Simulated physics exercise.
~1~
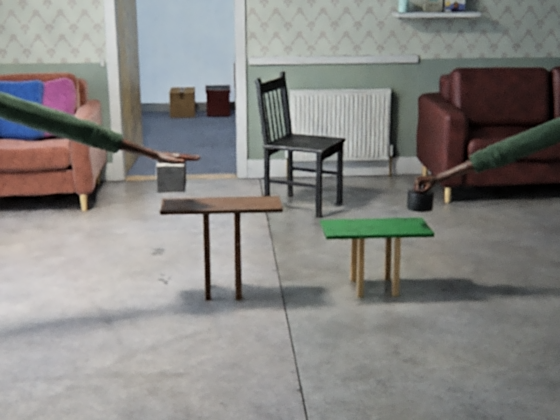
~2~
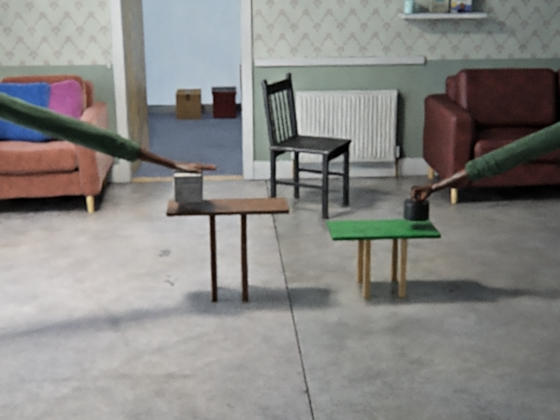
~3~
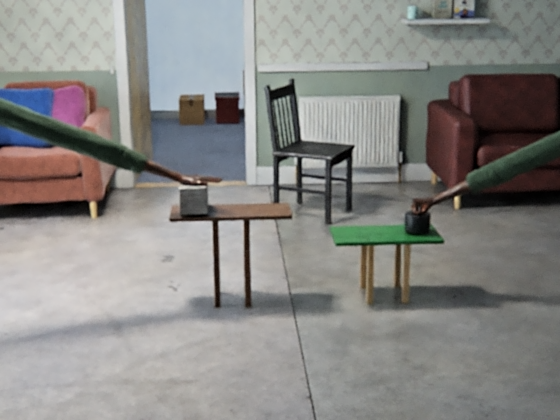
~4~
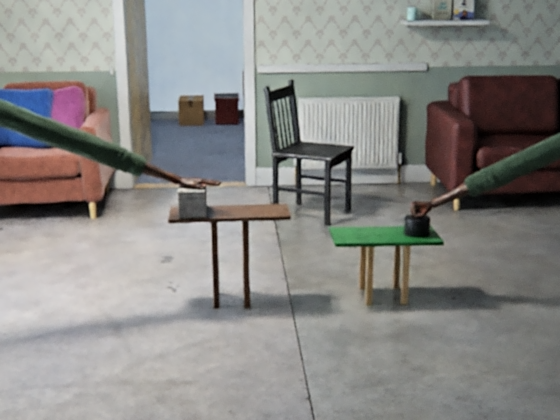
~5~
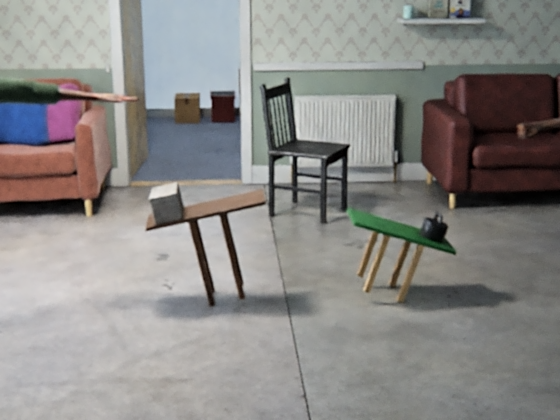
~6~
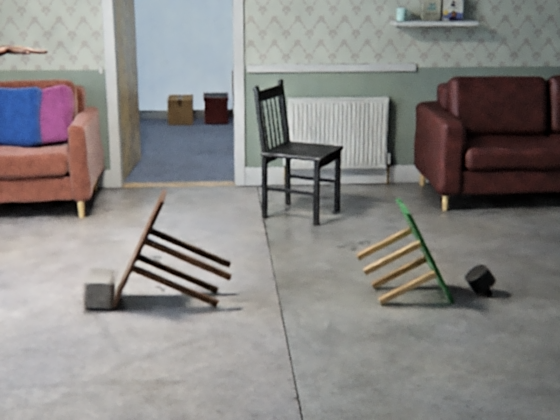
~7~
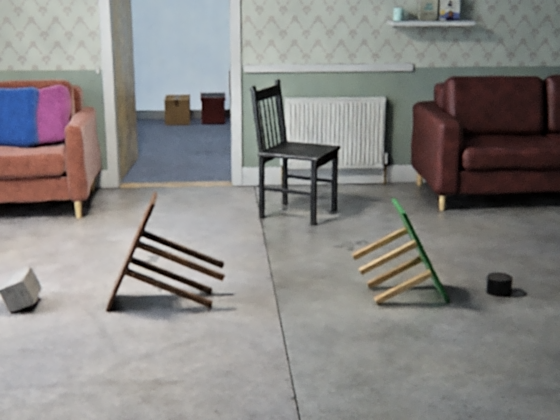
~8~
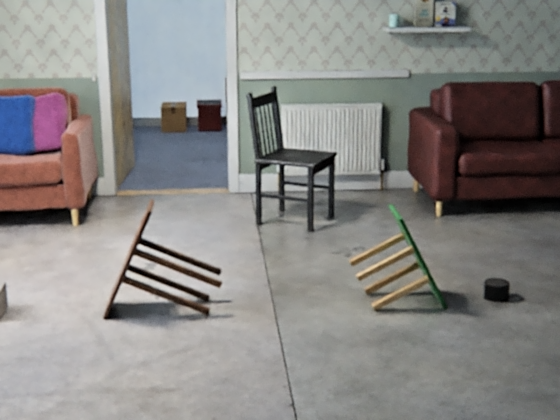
In a living room, two hands place blocks on two small tables, which both topple outward.
